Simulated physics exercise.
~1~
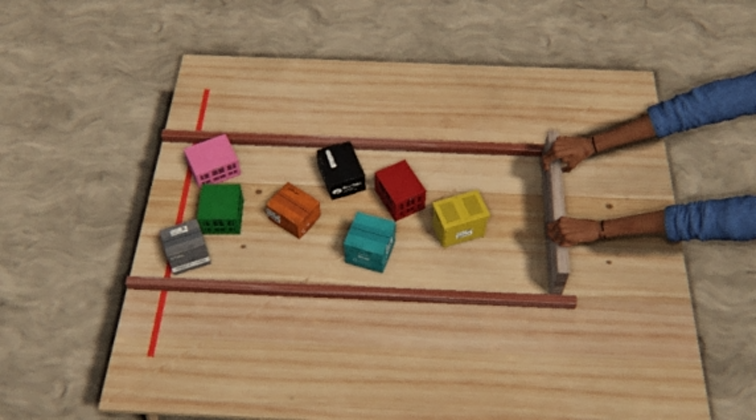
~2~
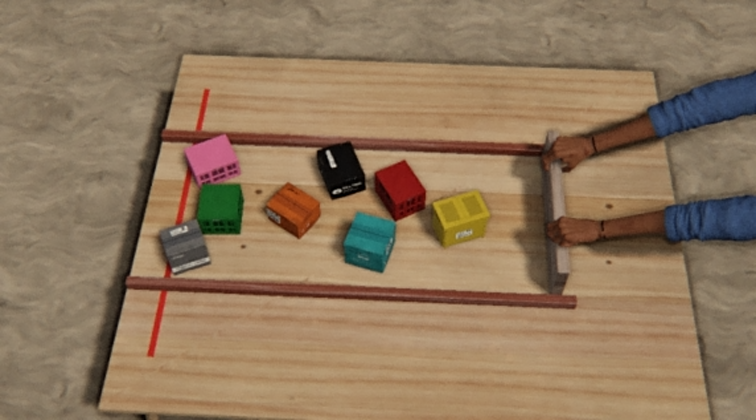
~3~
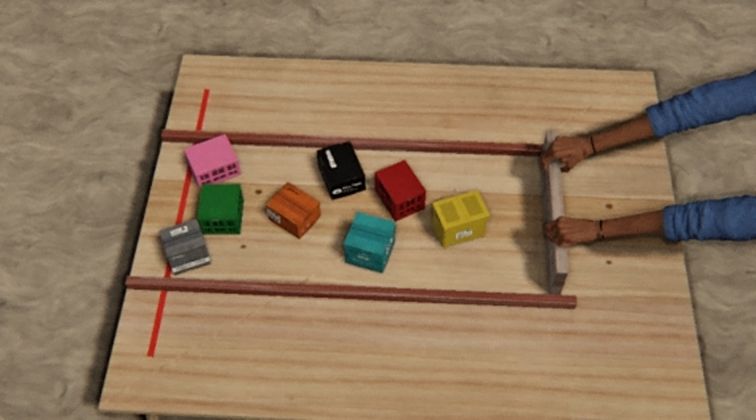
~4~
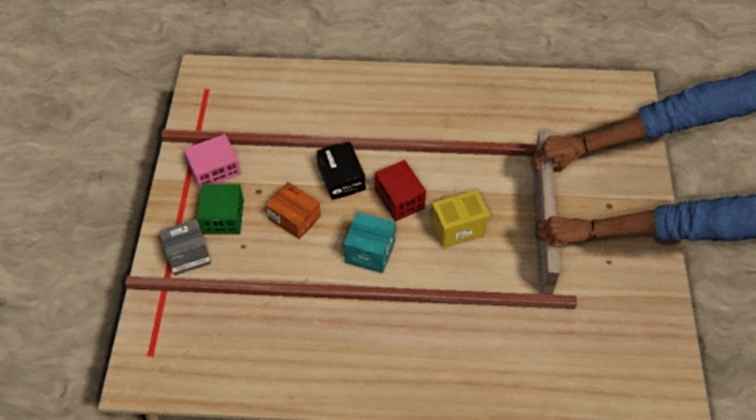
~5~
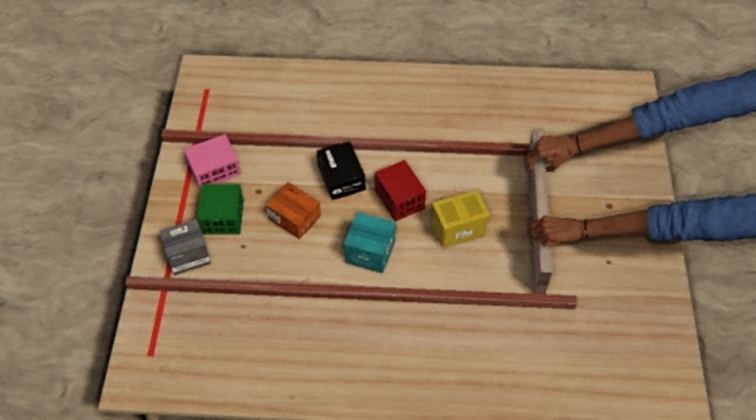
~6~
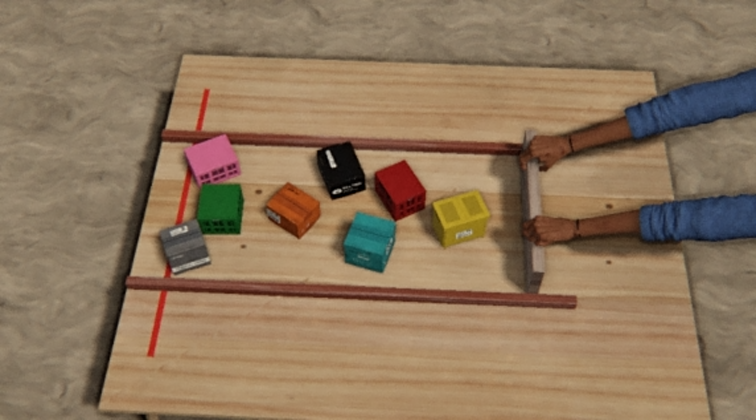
Two hands in blue sleeves hold a plank upright across two reddish-brown battens on a pale wooden platform, seen from above against sandy ground. Between the battens sit yellow, red, teal, black and orange boxes, with pink, green and grey ones near a red line at left. The plank, still at first, slides slightly left with the hands, touching nothing, while the boxes and camera stay still.
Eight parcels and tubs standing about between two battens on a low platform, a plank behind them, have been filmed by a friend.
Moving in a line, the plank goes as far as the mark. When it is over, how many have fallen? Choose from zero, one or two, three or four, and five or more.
When it is over, five or more have fallen.
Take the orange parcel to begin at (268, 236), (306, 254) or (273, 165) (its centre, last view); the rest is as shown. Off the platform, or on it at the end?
In that order, it slips off; slips off; slips off.
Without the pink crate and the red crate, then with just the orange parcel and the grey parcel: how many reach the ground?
Well, the first time you'd get 3, and the next time 3.
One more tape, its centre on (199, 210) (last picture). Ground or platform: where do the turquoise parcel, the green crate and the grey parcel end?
Okay, so the turquoise parcel is still on top, the green crate ends up down, and finally the grey parcel ends up down.
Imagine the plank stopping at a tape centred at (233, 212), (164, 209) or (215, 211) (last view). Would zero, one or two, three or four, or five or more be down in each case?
Going through the places as listed, I'd say one to two, then at least five, then 1 or 2.
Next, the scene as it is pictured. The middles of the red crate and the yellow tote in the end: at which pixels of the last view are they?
Answer: First (169, 171), after that (155, 200).
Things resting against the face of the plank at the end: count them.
3 in contact.
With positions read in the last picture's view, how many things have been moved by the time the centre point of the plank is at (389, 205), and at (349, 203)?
Counting first: 4, next 5.
Soon after, none off yet; grey parcel at rest near (185, 247); pink crate at rest near (213, 162); green crate at rest near (221, 209).
In the end, the number that fall off is five or more; gone, black parcel, orange parcel, green crate, pink crate and grey parcel.
